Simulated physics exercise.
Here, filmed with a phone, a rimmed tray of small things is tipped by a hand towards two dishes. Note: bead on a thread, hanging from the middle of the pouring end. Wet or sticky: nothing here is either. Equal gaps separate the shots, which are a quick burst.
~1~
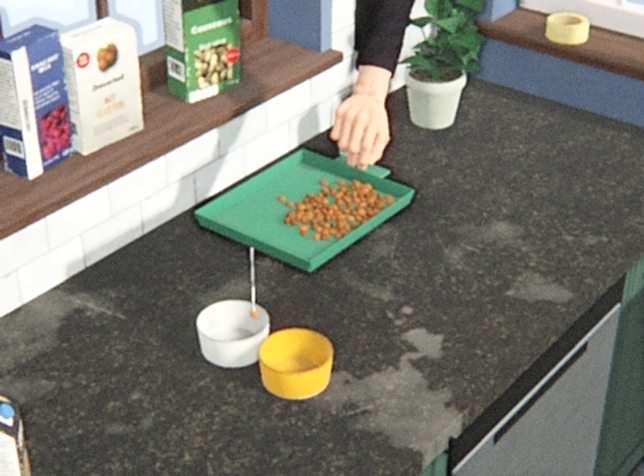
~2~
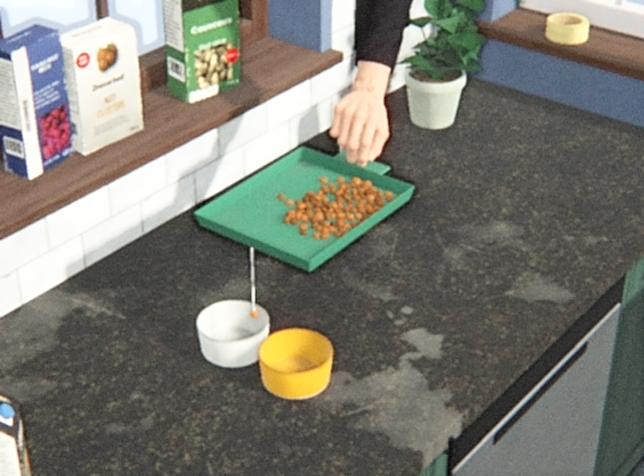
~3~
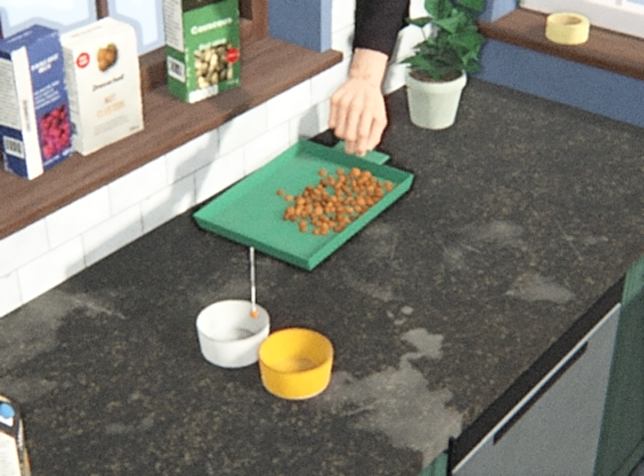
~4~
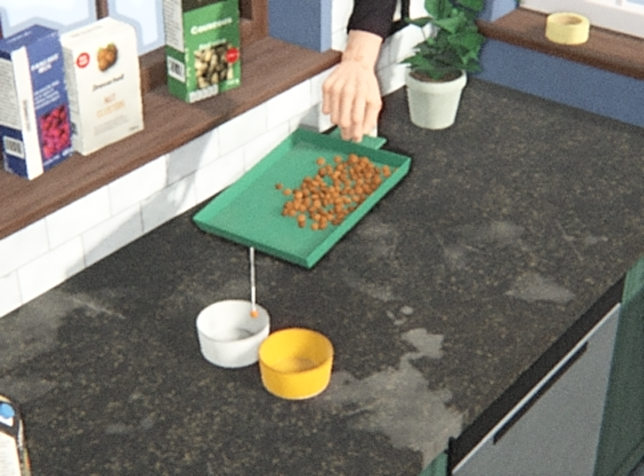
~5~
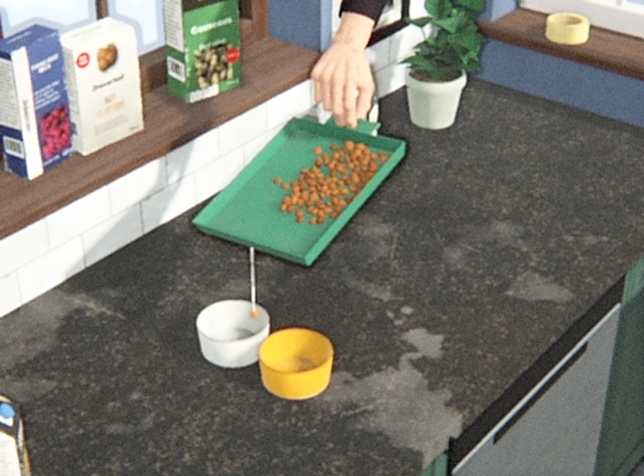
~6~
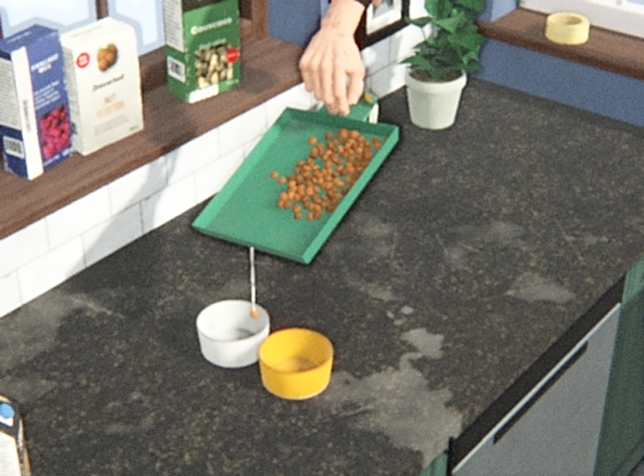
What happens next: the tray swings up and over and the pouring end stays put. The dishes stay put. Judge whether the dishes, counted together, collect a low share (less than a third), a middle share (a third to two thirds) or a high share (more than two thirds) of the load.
The dishes collect a low share.
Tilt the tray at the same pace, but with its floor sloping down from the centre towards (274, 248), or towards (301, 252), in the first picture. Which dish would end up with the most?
The first tilt favours the right-side dish and the second favours the right-side dish.
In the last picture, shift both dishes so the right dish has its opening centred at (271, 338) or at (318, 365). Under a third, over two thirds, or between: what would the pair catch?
Trial 1 - the middle third. Trial 2 - under a third.
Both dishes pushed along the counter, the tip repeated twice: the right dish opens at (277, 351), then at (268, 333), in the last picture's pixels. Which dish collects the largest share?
The first time it's the one placed on the left, and the second time it's the one placed on the left.
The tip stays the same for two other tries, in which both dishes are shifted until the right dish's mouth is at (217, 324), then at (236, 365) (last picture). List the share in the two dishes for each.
First try: Roughly 60 per cent; second try: Roughly 40 per cent.
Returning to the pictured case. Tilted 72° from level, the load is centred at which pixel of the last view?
Mark it at roughly (227, 239) in the final frame.
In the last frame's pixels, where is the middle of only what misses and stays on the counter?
Estimate: About (150, 342).
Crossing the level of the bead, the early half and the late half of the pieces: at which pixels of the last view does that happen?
First around (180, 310), afterwards around (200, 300).
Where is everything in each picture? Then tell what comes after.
Corners of the pouring end near (200, 212) and (310, 259), level; middle of the load near (334, 208), bits of dog kibble; left dish near (210, 349); right dish near (272, 380); bead on its thread near (254, 314), in the first frame.
Corners of the pouring end near (200, 212) and (309, 258), level; middle of the load near (334, 206), in the second frame.
Corners of the pouring end near (199, 214) and (308, 257), tipped a little, lowest at the left corner; middle of the load near (340, 200), in the third frame.
Corners of the pouring end near (198, 217) and (306, 255), tipped a little, lowest at the left corner; middle of the load near (338, 190), in the fourth frame.
Corners of the pouring end near (197, 220) and (304, 254), tipped clearly, lowest at the left corner; middle of the load near (334, 180), in the fifth frame.
Corners of the pouring end near (197, 223) and (302, 253), tipped clearly, lowest at the left corner; middle of the load near (324, 173); left dish near (210, 349); right dish near (272, 380), in the sixth frame.
Shortly afterwards, tray tipped steeply; the bulk on the tray; near a quarter in the air.
Next, tray tipped past a quarter turn; a little on the tray; a little in the left dish; near two thirds outside both; a little in the air.
Some moments later, tray tipped past a quarter turn; near a quarter in the left dish; the bulk outside both.
In the end, tray tipped past a quarter turn; none at all in the right dish; near a quarter in the left dish; the bulk outside both.
